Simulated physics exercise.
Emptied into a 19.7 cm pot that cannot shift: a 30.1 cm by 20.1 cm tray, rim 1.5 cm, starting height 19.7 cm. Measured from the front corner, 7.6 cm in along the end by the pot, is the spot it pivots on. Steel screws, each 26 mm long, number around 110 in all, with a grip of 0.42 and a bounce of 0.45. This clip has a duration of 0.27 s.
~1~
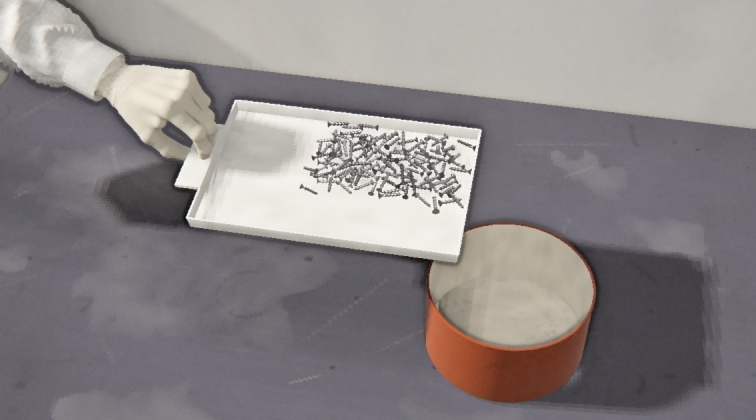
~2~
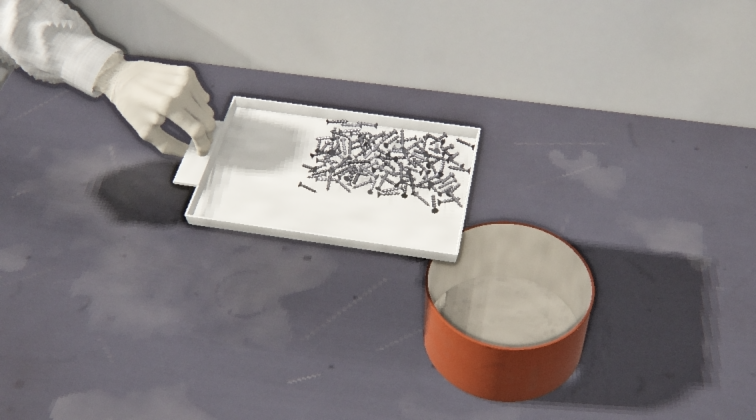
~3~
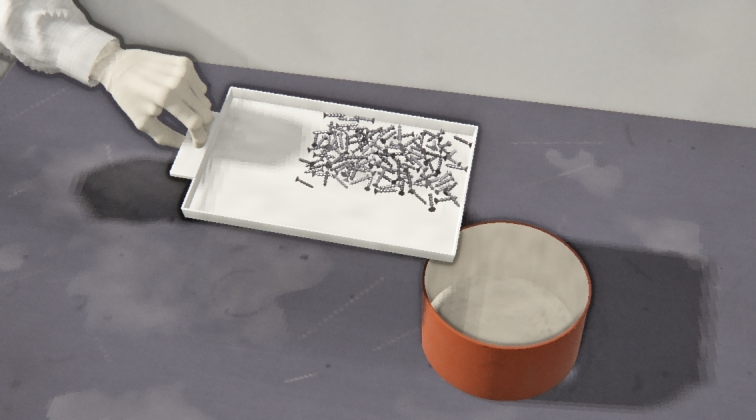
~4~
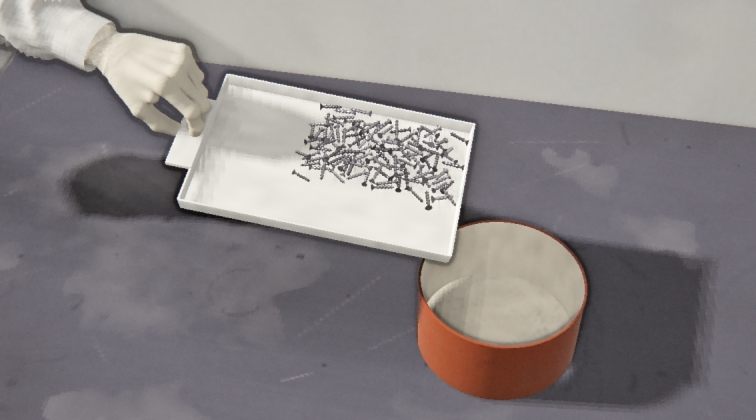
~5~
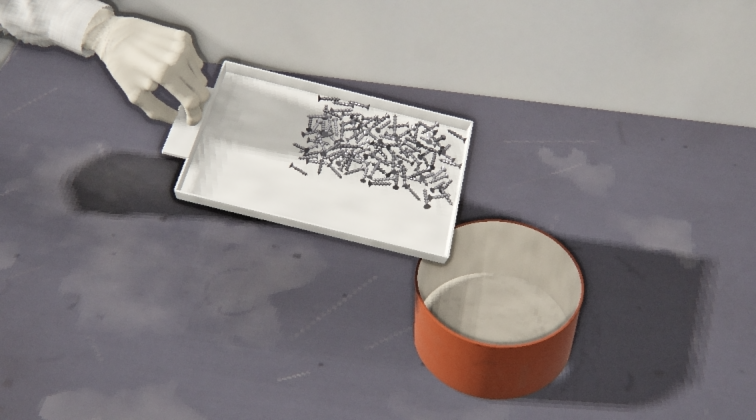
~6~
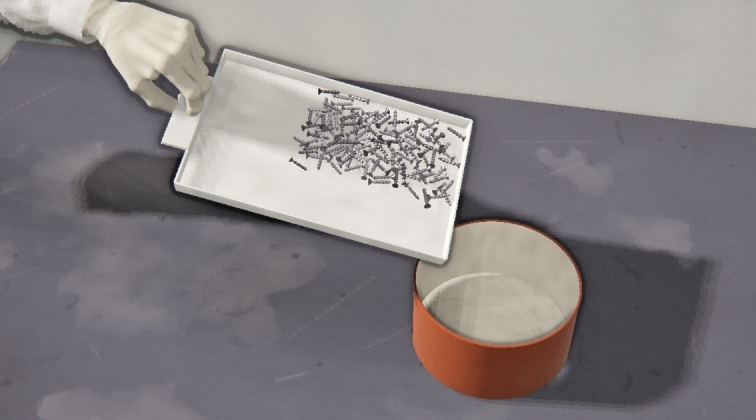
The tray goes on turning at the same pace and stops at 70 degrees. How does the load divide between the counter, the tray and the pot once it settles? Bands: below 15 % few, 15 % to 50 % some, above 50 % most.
Result: Counter: Few, tray: Some, pot: Most.
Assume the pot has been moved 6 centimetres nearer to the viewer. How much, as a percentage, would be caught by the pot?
About 80 %.
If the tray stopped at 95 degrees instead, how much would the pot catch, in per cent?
95 percent.
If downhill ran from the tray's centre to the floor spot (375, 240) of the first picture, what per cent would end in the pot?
That would be close to 35 per cent.
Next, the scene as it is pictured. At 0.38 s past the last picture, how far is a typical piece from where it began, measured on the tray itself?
It has moved some 5 cm from its start.
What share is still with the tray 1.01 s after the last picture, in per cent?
Close to 50 in a hundred.
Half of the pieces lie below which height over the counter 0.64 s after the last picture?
Roughly 22 centimetres.
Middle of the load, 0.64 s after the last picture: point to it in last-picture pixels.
Near (446, 216).
Then, 0.38 s after the last picture, tilt 41 degrees; the tray holds 100 %, the pot 0 %.
Then, 0.64 s after the last picture, tilt 59 degrees; the tray holds 90 %, the pot 0 %.
Then, 1.01 s after the last picture, tilt 70 degrees; the tray holds 50 %, the pot 40 %.
In the end, counter 0 %, tray 30 %, pot 65 %.
